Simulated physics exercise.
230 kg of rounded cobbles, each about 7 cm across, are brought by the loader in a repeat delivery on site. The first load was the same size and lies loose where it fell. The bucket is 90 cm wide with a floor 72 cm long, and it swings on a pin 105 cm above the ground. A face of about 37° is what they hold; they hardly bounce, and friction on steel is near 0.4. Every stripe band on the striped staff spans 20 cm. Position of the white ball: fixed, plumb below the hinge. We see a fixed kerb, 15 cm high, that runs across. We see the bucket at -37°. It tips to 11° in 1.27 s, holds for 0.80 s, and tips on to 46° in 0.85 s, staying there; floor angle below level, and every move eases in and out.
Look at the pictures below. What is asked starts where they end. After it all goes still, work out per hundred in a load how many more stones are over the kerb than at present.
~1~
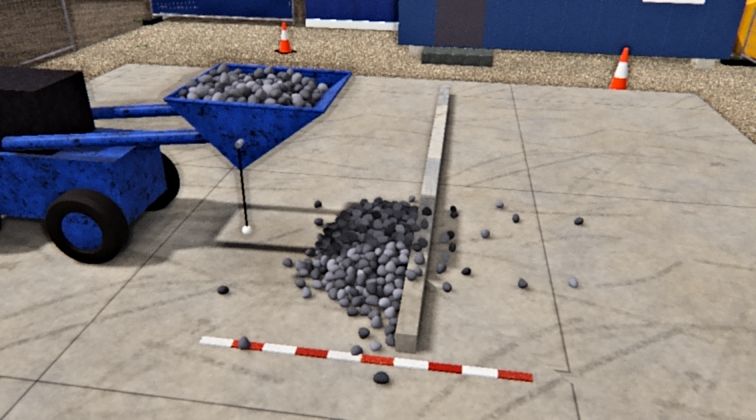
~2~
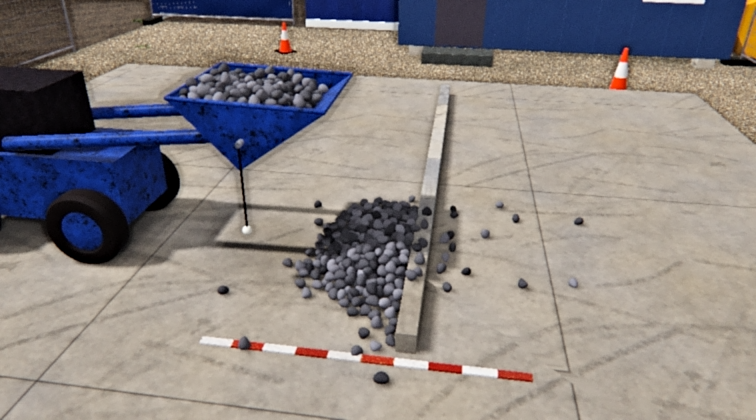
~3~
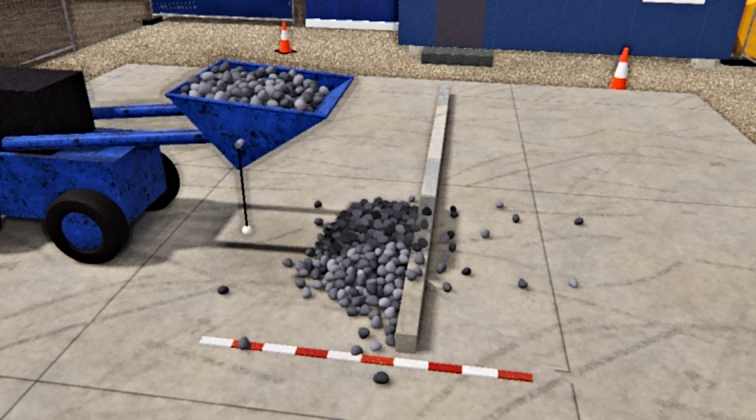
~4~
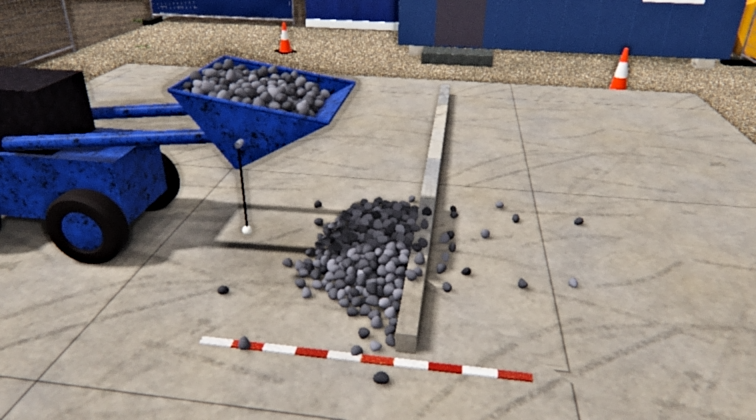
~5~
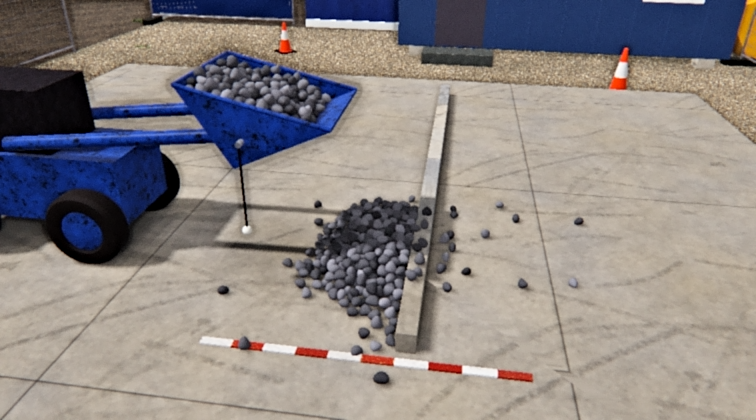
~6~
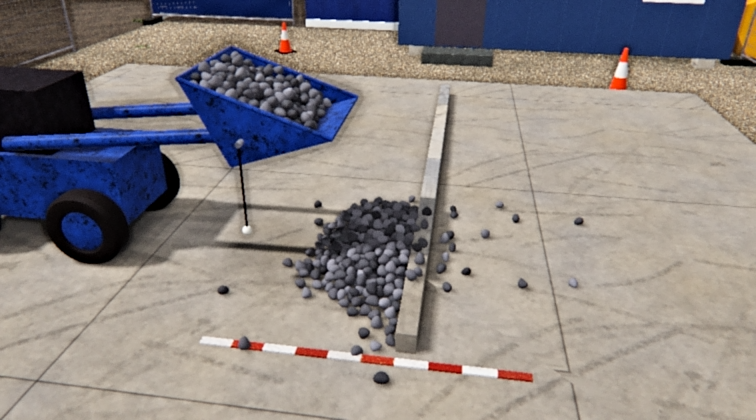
Around 1 stones per hundred.
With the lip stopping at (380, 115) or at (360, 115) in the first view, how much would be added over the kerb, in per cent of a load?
First place: Roughly 35 %; second place: Roughly 15 %.
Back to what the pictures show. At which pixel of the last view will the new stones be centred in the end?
The middle ends up near (343, 239).
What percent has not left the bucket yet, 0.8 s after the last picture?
95 % still inside.
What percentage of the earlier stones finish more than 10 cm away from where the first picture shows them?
Close to 5 in a hundred of them.
Then, 0.4 s after the last picture the floor is at 3°; in per cent of one load, 100 in the bucket, 96 on this side of the kerb, 4 over the kerb; the foremost stones are at (512, 243).
Then, 0.8 s after the last picture the floor is at 11°; in per cent of one load, 97 in the bucket, 99 on this side of the kerb, 4 over the kerb; the foremost stones are at (512, 243).
Then, 2.8 s after the last picture the floor is at 46°; in per cent of one load, 0 in the bucket, 195 on this side of the kerb, 5 over the kerb; the foremost stones are at (530, 256).
Then, 5.3 s after the last picture the floor is at 46°; in per cent of one load, 0 in the bucket, 195 on this side of the kerb, 5 over the kerb; the foremost stones are at (530, 256). Net gain over the kerb, 1.
